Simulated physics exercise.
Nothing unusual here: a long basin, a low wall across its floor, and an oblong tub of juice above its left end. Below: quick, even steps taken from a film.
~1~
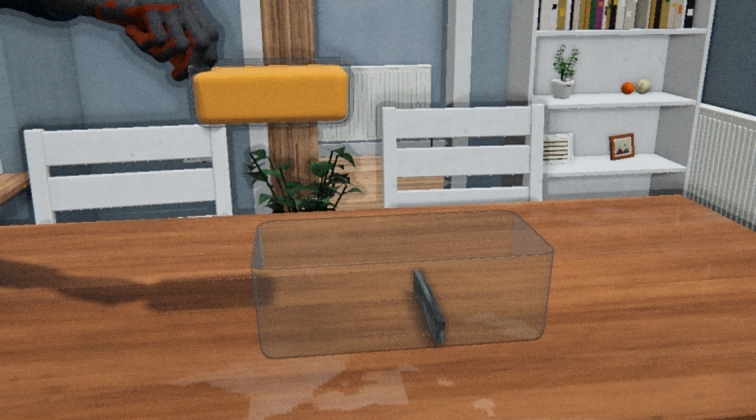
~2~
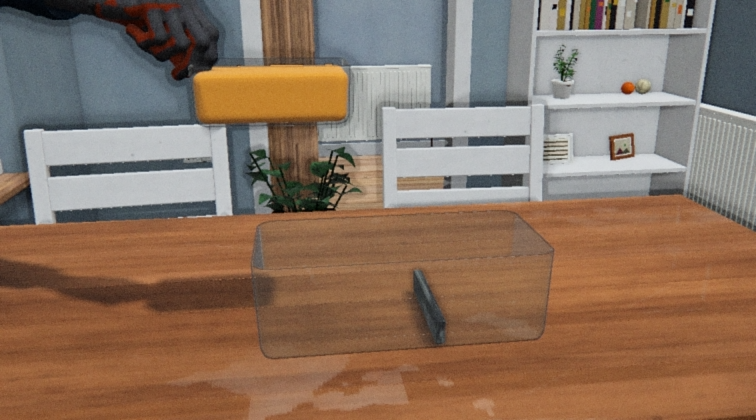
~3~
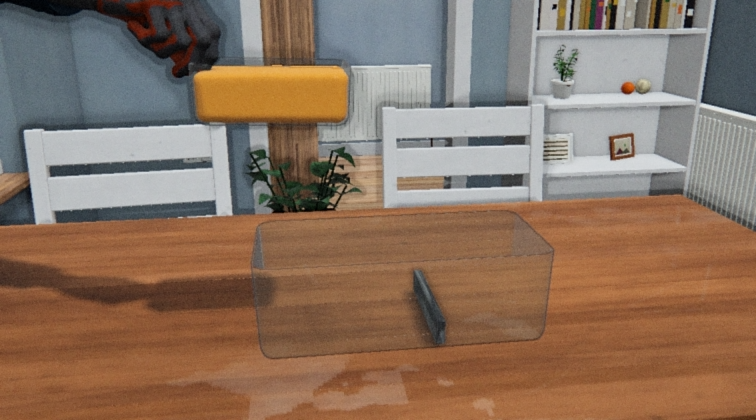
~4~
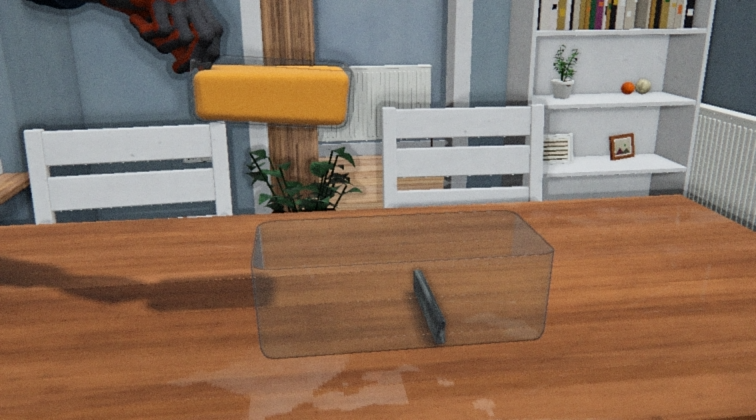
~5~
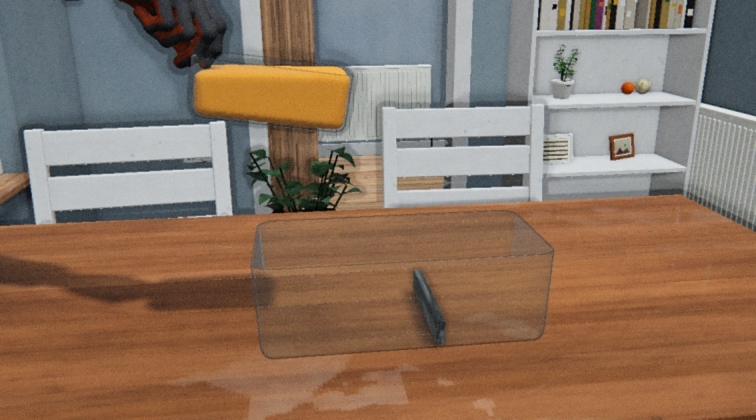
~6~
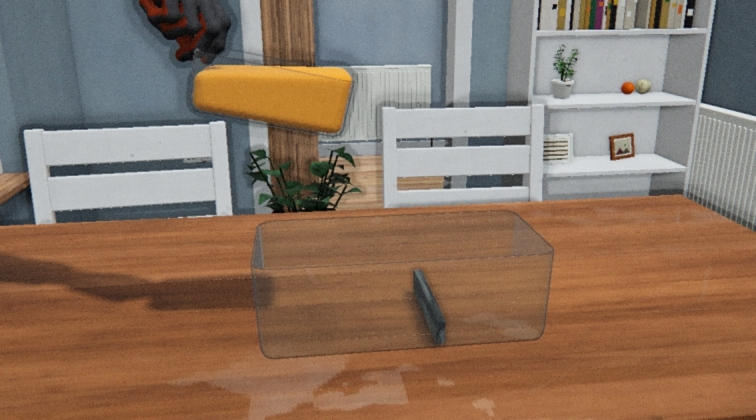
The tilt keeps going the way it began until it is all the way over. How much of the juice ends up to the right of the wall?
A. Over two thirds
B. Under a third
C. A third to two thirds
A third to two thirds (C).
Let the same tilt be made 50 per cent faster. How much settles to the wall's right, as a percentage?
Something like 35 in a hundred.
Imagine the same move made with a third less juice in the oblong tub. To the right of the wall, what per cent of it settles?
My estimate is about 15 percent.
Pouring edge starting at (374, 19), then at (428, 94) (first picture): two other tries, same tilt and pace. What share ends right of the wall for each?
55 and 70 per cent.
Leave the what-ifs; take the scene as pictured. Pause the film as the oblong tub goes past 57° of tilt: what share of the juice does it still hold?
About 35 %.
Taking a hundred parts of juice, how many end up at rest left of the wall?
Some 50 per cent.
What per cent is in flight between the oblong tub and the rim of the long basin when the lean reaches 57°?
Roughly 40 per cent.
A moment on, the oblong tub is tipped part way and 34 per cent is still to pour, 11 is left of the wall and 13 right of it.
Next, the oblong tub is tipped on its side and 9 per cent is still to pour, 36 is left of the wall and 44 right of it.
Then the oblong tub is tipped on its side and 2 per cent is still to pour, 49 is left of the wall and 43 right of it.
Later the oblong tub is tipped on its side and 0 per cent is still to pour, 51 is left of the wall and 43 right of it.
In the end 52 per cent lies left of the wall, 43 right of it and 6 outside.
